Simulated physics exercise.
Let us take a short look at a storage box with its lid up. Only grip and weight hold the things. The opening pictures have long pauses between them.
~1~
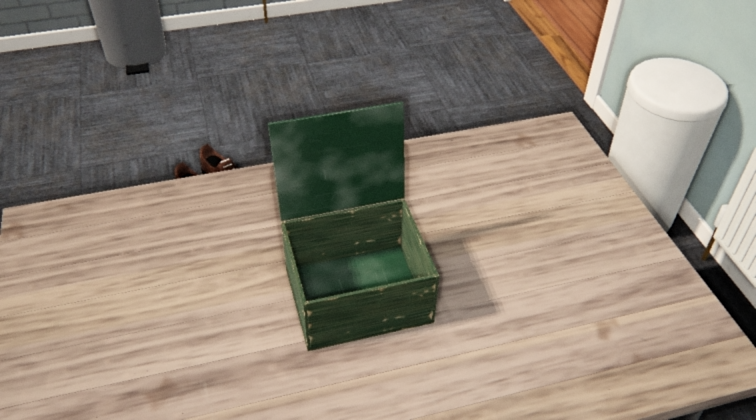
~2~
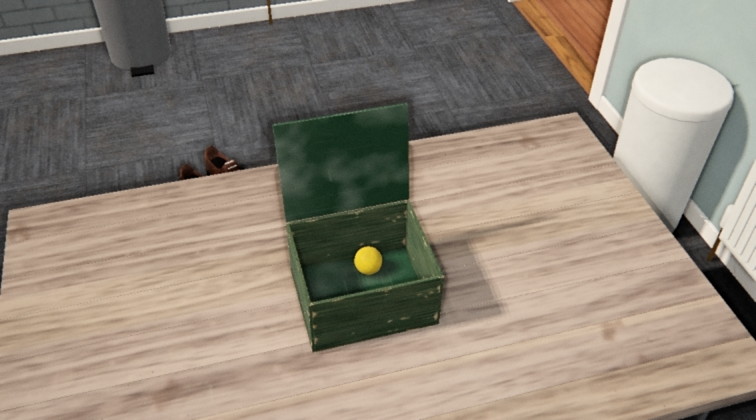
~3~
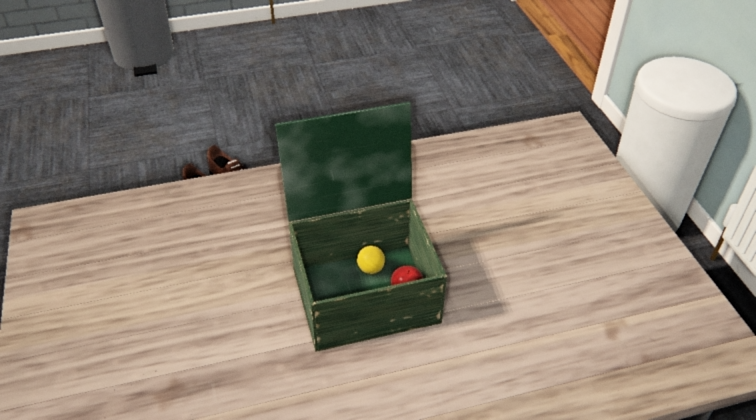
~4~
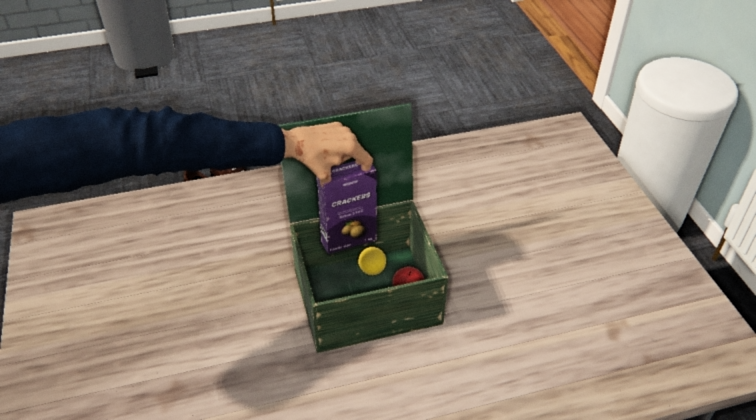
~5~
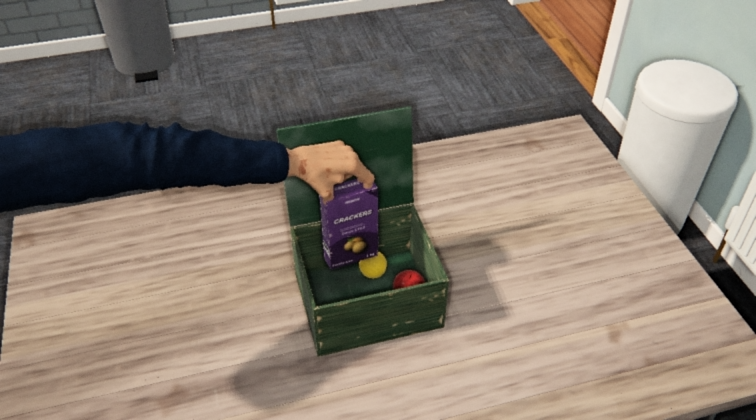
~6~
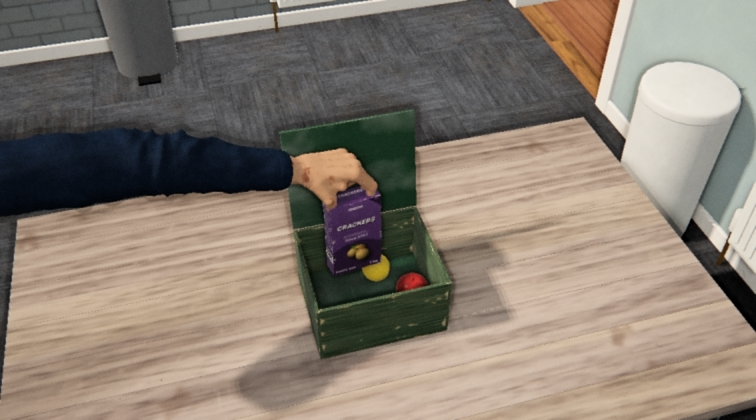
Open green wooden box on a table gaining a yellow lemon, then a red item, before a hand lowers in purple crackers.
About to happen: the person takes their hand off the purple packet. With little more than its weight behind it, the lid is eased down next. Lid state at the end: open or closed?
Closed.
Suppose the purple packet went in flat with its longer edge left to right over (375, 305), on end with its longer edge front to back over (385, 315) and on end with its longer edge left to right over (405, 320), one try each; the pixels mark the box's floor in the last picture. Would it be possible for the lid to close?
The lid goes all the way down the first time, stays partly open the second time and stays partly open the third time.
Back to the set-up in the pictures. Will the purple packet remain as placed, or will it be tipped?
Looking at the last picture, it sits at an angle.
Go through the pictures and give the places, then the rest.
In the first picture, the last thing is not in view yet.
In the second picture, the last thing is not in view yet; yellow lemon (368, 261).
In the third picture, the last thing is not in view yet; yellow lemon (371, 260).
The fourth picture shows still above its spot; purple packet (348, 207); yellow lemon (372, 261).
The fifth picture shows still above its spot; purple packet (350, 224).
The sixth picture shows put in, still held; purple packet (353, 231).
Then, 0.40 s later than the last frame, purple packet tilted by 52° near (361, 267); yellow lemon moved about its own width.
Then, 1.00 s later than the last frame, lid starting down; purple packet on its side near (364, 296); yellow lemon moved about its own width; red apple moved a little.
Then, 1.60 s later than the last frame, lid 54° above the rim; purple packet on its side near (364, 296); yellow lemon moved about its own width; red apple moved a little.
Then, 1.90 s later than the last frame, lid 22° above the rim; purple packet on its side near (364, 296); yellow lemon moved about its own width; red apple moved a little.
When it is over, lid shut; lying over in the box, purple packet; moved from the start, yellow lemon; red apple as before. End places, in pixels of the last picture, purple packet near (364, 296).
